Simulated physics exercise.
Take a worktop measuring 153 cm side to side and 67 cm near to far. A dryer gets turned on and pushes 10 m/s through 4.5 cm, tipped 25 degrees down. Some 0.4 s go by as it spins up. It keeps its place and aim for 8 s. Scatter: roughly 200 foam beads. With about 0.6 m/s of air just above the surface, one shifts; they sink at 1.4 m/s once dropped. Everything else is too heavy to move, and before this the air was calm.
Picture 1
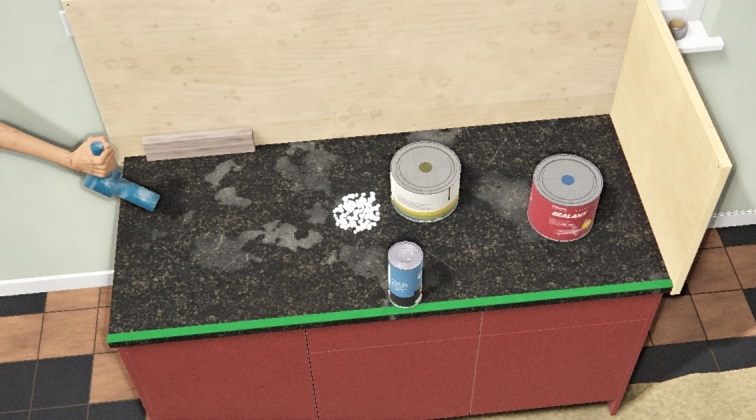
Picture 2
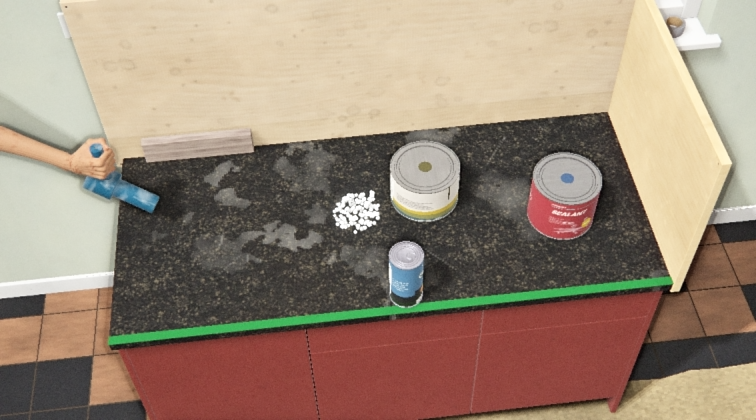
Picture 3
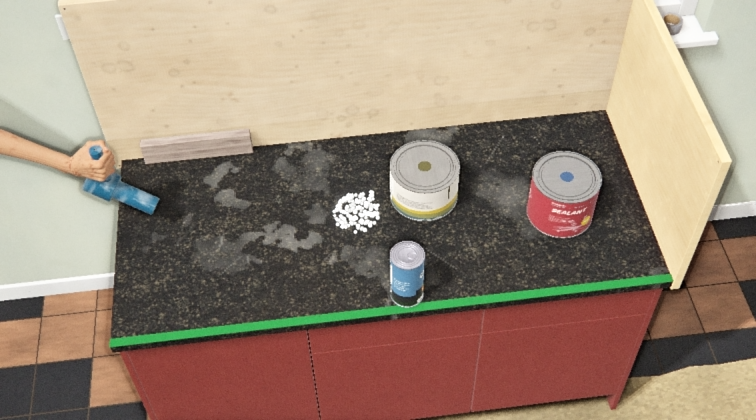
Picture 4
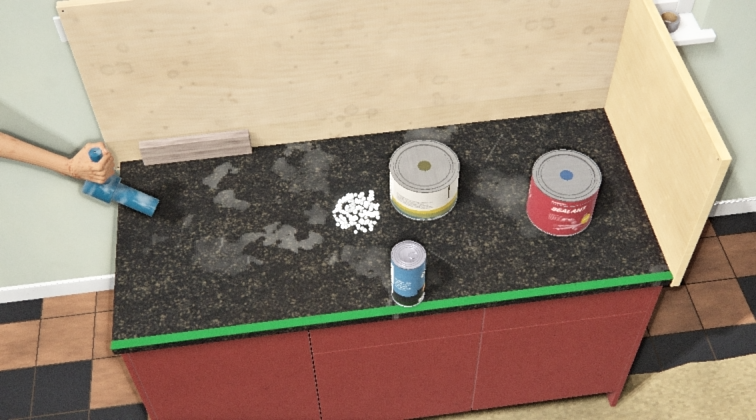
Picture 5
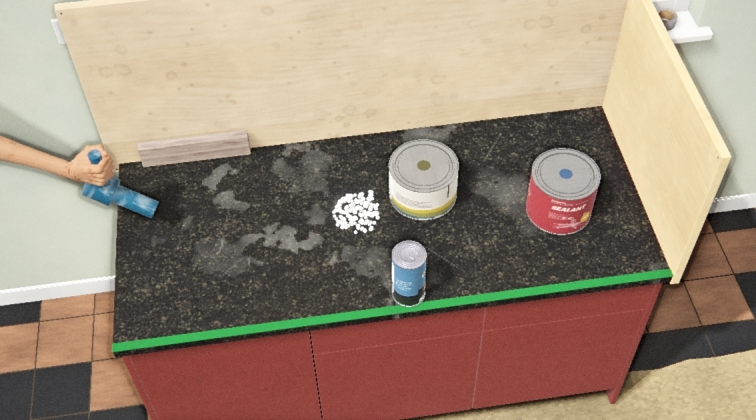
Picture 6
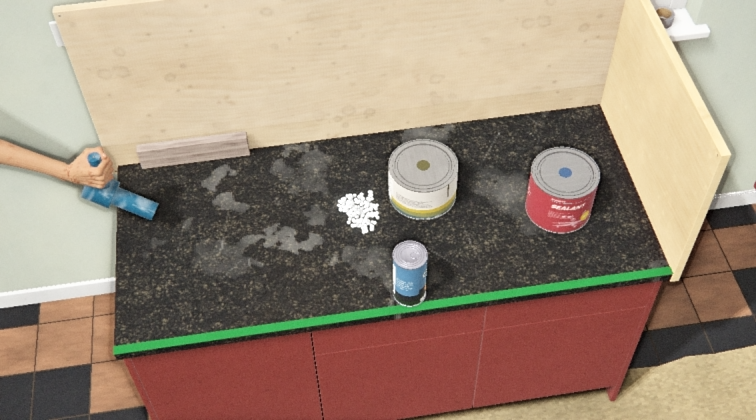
To begin with, a hand at the left holds a blue dryer over a dark speckled worktop with a green front edge, pointed towards a patch of small white beads, with three tins standing nearby. For a while the beads lie still, then a few shift slightly to the right.
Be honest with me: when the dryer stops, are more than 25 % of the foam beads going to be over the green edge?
No, they are not.
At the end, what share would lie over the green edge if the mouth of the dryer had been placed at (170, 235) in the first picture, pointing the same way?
Then the share would be close to 0 percent.
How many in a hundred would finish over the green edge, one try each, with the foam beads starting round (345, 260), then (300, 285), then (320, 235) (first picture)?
First try near 90 %, second near 100 %, third near 30 %.
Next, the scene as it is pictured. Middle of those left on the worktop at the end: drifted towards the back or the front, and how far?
It has moved to the far side by around 15 cm.
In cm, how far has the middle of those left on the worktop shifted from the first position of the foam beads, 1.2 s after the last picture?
Measured offset: Approx. 50 cm.
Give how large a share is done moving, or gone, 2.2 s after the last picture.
Estimated share: Near 15 %.
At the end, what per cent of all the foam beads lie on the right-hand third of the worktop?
I'd estimate around 90 per cent.
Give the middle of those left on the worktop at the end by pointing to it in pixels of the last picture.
The middle sits near pixel (608, 136).
Then, 1.2 s after the last picture, 96 % are on the move or not yet settled, 6 % are over the green edge; the middle of those still in play is near (519, 170).
Then, 2.2 s after the last picture, 86 % are on the move or not yet settled, 6 % are over the green edge; the middle of those still in play is near (611, 139).
Then, 4.0 s after the last picture, 81 % are on the move or not yet settled, 7 % are over the green edge; the middle of those still in play is near (609, 138).
Then, 7.6 s after the last picture, at the end, 8 % are over the green edge; the middle of those still in play is near (608, 136).
